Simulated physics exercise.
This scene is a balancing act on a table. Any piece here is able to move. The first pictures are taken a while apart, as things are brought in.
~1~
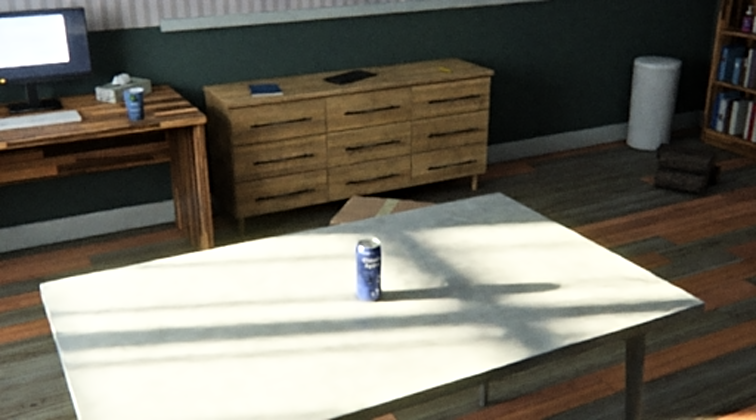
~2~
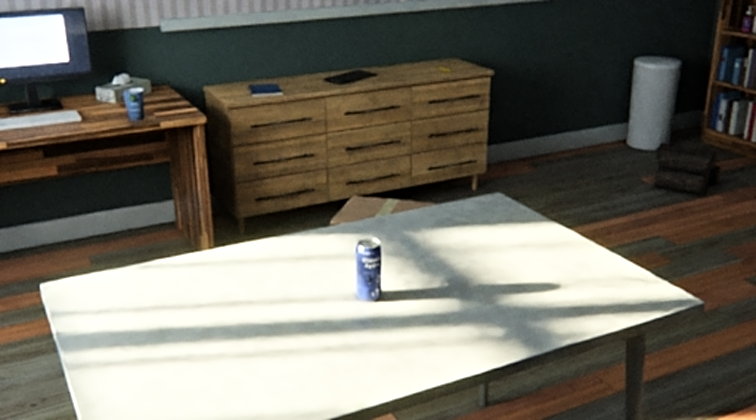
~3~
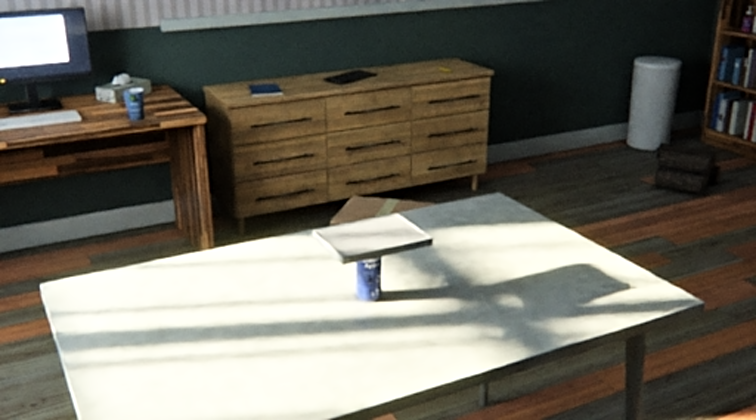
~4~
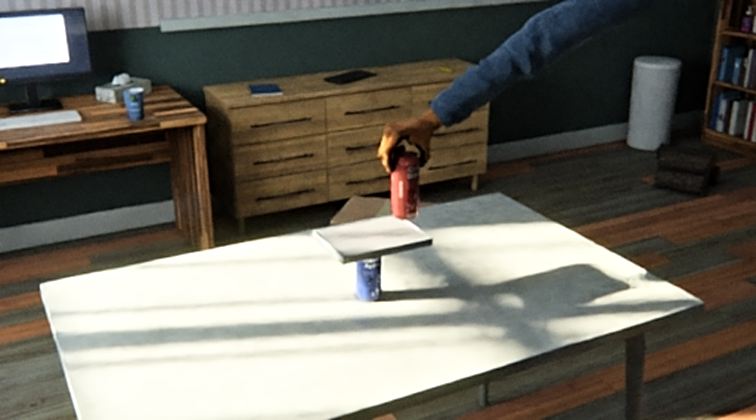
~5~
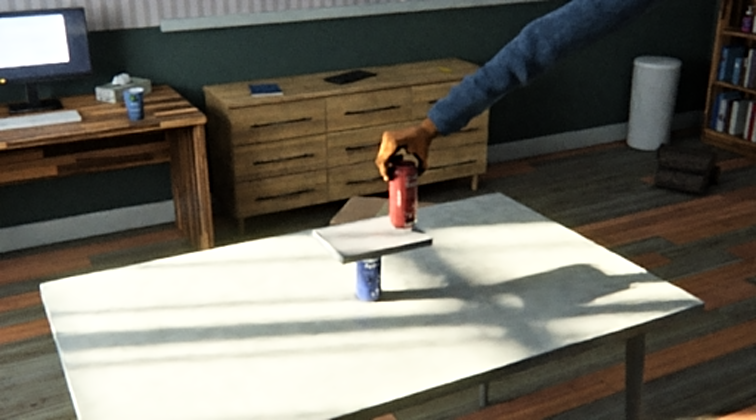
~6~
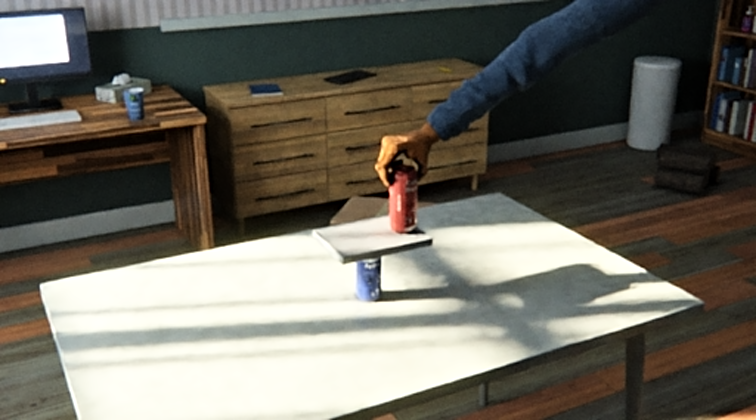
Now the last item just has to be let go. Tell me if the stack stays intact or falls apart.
It will not stand firm.
Then, 0.40 s past the last view, red can now fallen; grey lid rocked 60° from its first pose.
Then, 0.60 s past the last view, grey lid now fallen.
Finally, fallen, red can and grey lid; blue can still in place. The stack gives way.
